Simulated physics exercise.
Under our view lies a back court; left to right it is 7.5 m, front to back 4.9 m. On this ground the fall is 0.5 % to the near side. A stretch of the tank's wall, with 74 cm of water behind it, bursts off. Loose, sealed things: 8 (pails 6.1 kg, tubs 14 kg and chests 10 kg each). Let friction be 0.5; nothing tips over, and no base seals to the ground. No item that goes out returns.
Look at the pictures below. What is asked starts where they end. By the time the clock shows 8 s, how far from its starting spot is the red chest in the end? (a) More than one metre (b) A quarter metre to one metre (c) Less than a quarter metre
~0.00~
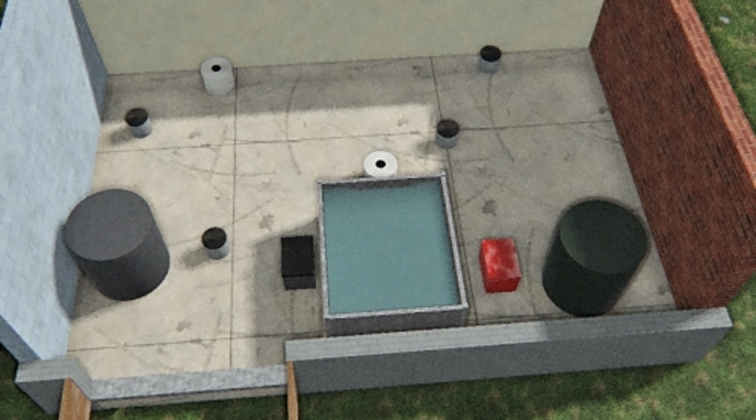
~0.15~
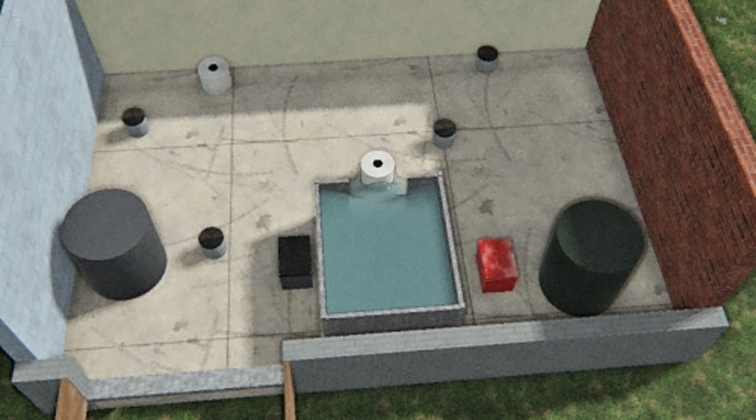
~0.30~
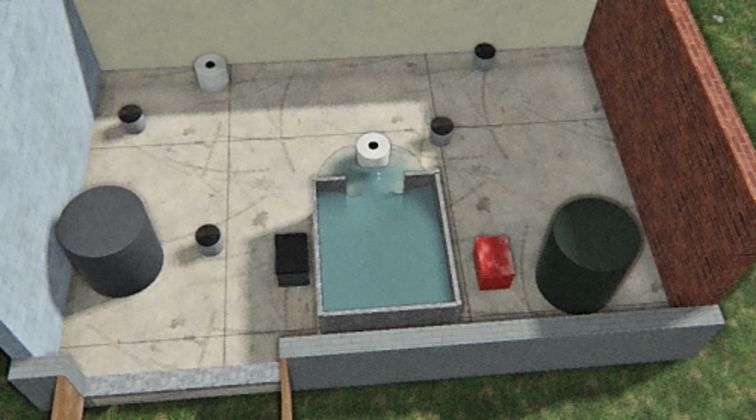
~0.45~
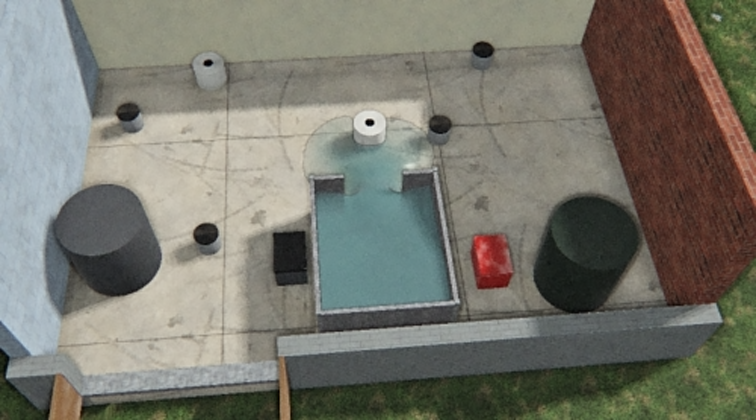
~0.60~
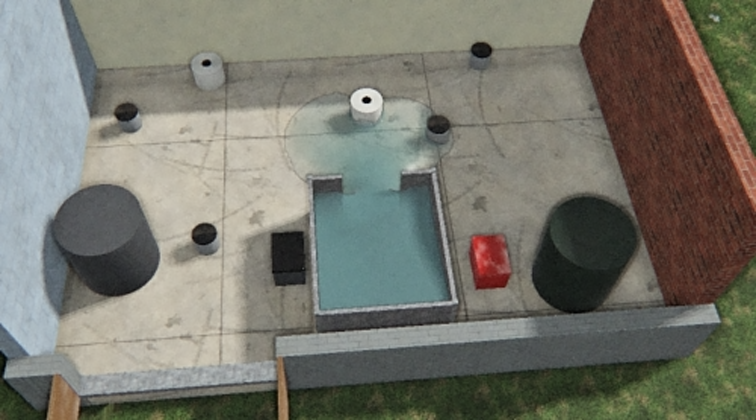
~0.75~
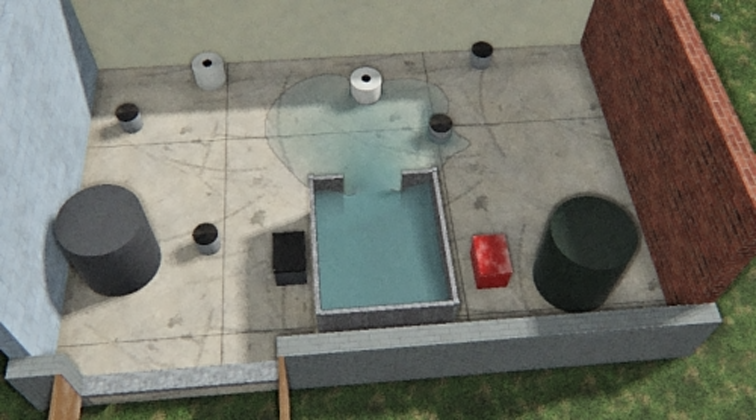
c, less than a quarter metre.
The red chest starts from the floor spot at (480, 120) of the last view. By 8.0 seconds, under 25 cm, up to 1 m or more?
Short answer: It drifts a great distance.
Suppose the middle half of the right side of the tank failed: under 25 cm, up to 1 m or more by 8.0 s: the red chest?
Note: Red chest swept well away.
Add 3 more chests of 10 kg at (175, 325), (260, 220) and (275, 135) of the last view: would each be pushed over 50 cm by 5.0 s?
Within it, within it, beyond it.
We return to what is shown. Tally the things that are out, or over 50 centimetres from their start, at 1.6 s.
2.
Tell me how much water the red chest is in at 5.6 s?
The depth there is around 3 cm.
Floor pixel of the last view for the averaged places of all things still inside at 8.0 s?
About (359, 233).
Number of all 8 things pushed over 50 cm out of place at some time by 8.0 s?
It adds up to 6.
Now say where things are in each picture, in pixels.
In the first picture, the red chest at (501, 258) rests on the ground; 2.7 m2 under water; 0 of 8 have shifted.
In the second picture, the red chest at (498, 258), on the bottom; water covers 3.2 m2; 0 of 8 have shifted.
In the third picture, the red chest at (495, 256), on the bottom; 3.8 m2 under water; 1 of 8 have shifted.
In the fourth picture, the red chest at (493, 254), on the bottom; 4.9 m2 under water; 1 of 8 have shifted.
In the fifth picture, the red chest at (492, 254), on the bottom; 6.0 m2 under water; 1 of 8 have shifted.
In the sixth picture, the red chest at (493, 254), on the bottom; 7.6 m2 under water; 1 of 8 have shifted.
After 1.6 s the red chest is near (493, 254), 0.0 m from its start, aground; 0 of 8 are out; 1 afloat.
After 3.6 s the red chest is near (493, 254), 0.0 m from its start, aground; 0 of 8 are out; 3 afloat.
After 5.6 s the red chest is near (493, 254), 0.0 m from its start, aground; 0 of 8 are out; 2 afloat.
After 8.0 s the red chest is near (494, 255), 0.0 m from its start, afloat; 0 of 8 are out; 3 afloat.
